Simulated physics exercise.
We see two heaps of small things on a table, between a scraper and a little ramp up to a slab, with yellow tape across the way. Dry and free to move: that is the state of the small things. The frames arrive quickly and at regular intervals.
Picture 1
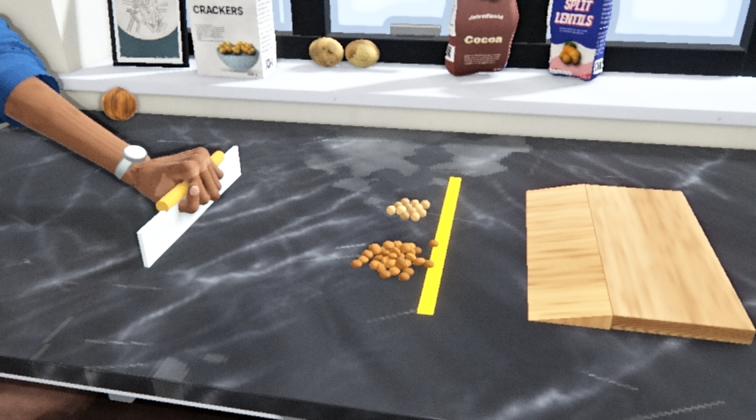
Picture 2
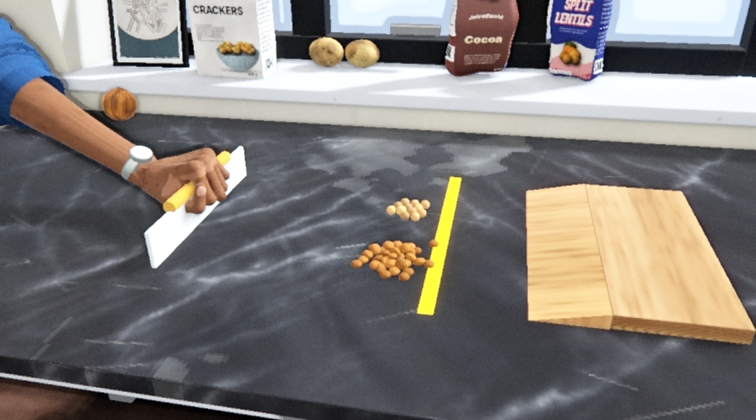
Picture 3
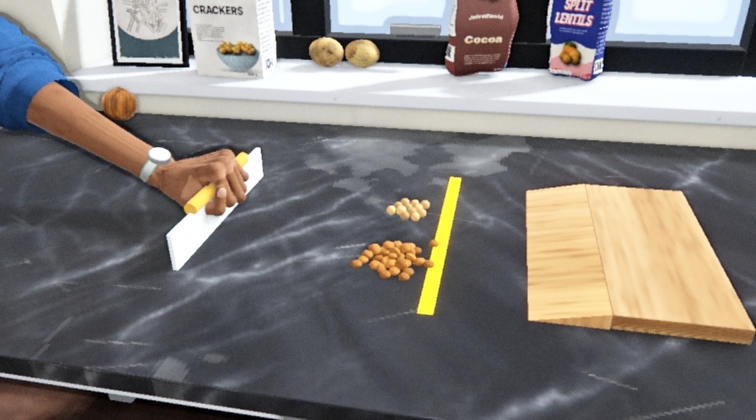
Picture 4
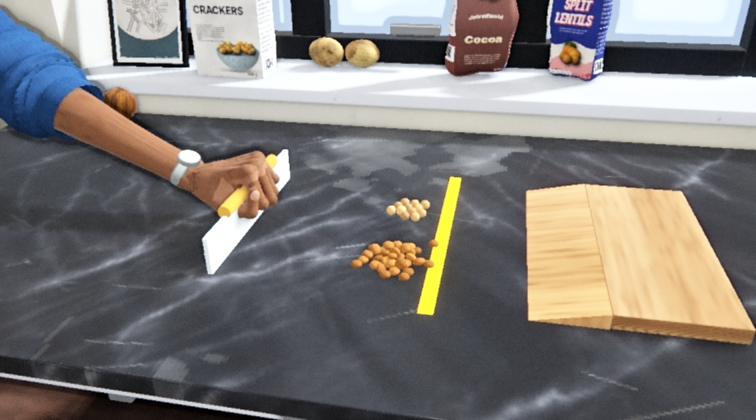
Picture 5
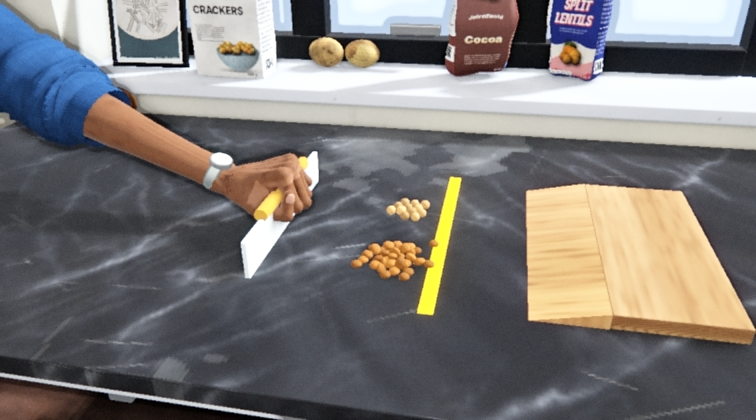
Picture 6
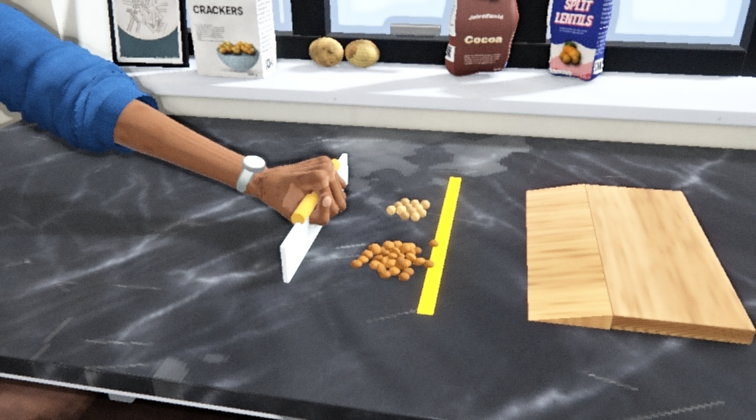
On a dark marbled counter by a window, a hand slid a white scraper with a yellow handle rightward, closing most of the gap to two small heaps, which stayed still beside yellow tape.
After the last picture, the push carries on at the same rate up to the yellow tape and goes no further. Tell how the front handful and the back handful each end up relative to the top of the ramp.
The front handful ends up below the top. The back handful ends up partly or wholly over.
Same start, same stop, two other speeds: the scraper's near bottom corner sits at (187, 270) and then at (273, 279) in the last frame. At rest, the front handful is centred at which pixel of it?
About (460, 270), then about (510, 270).
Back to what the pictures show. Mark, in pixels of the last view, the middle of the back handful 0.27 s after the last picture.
At about (502, 221).
Then, 0.12 s on from there, scraper still moving, near (391, 199); front handful the whole lot short of the ramp; back handful the whole lot short of the ramp.
Then, 0.27 s on from there, scraper stopped at the yellow tape; front handful the whole lot short of the ramp; back handful a little on the ramp, all but a few short of the ramp.
Then, 0.55 s on from there, scraper stopped at the yellow tape; front handful near a quarter on the ramp, the bulk short of the ramp; back handful the whole lot past the top.
In the end, scraper stopped at the yellow tape; front handful none at all past the top, near a quarter on the ramp, the bulk short of the ramp; back handful the whole lot past the top.
